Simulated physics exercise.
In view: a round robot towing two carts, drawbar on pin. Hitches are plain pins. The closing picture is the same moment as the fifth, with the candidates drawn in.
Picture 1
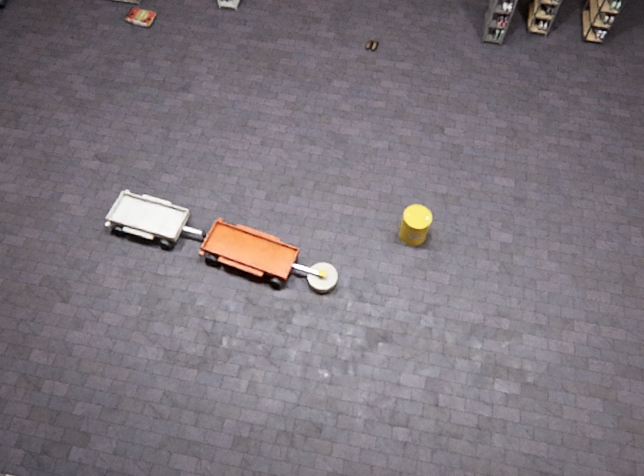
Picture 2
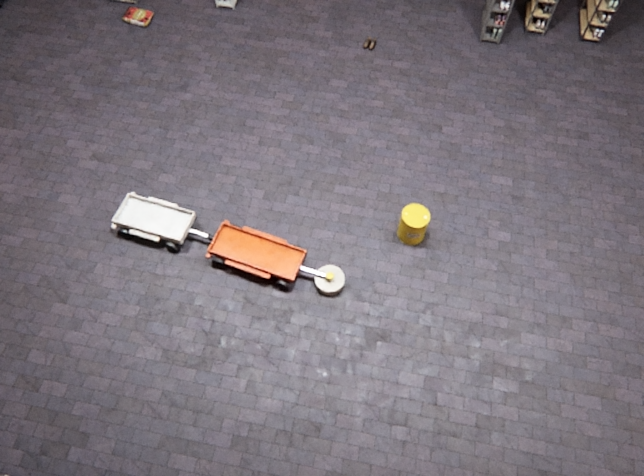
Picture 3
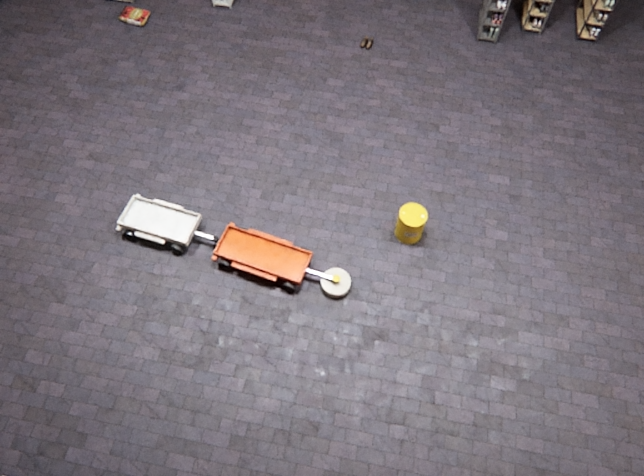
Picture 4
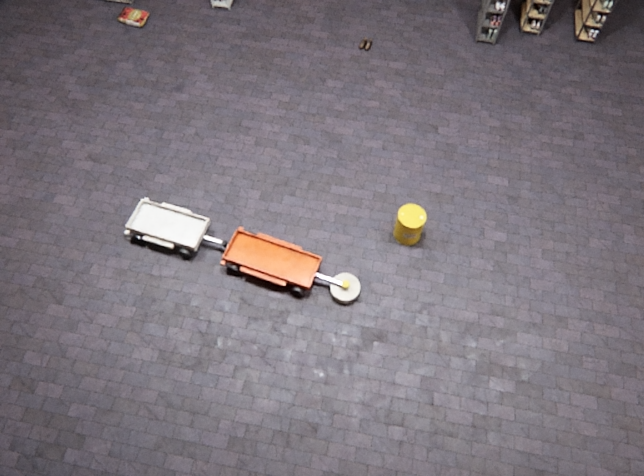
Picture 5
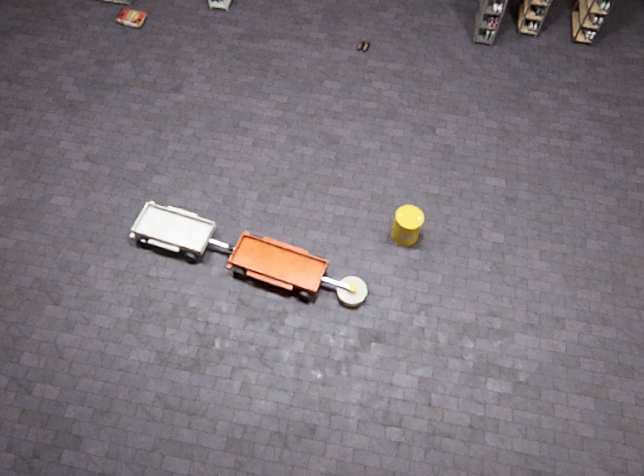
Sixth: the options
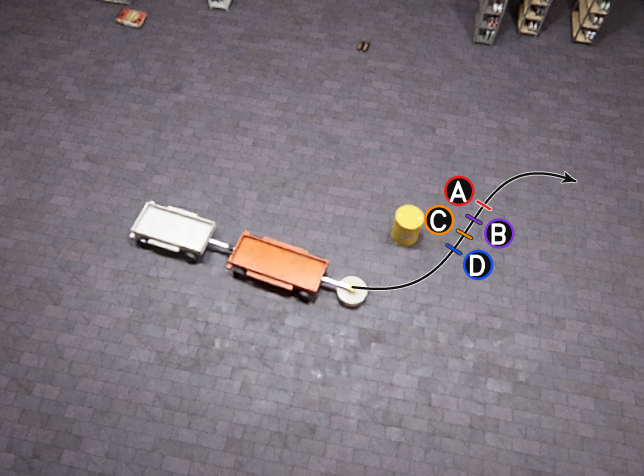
The clip opens on a round robot at the front of two linked carts, orange then white, on a gray brick-patterned floor, with a yellow drum to the right. The robot tows both carts a short way right and slightly down the view, the line staying nearly straight behind it.
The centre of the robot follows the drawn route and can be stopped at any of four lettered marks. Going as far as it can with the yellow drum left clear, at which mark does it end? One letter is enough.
It can go as far as C.
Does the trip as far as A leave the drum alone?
No.
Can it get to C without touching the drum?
Yes.
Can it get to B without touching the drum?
For that mark, no.
On the marked copy, A at (484, 205); B at (474, 219); C at (464, 234); D at (454, 249); the route from (353, 287) via (470, 226) to (576, 181).
With C. Early on, robot (402, 290), last cart (217, 242).
Further on, robot (441, 266), last cart (256, 255).
At the end, robot (462, 238), last cart (289, 263); nothing has been touched.
As for the rest, A is too far, the drum has been hit; B is too far, the drum has been hit; D is safe but short.
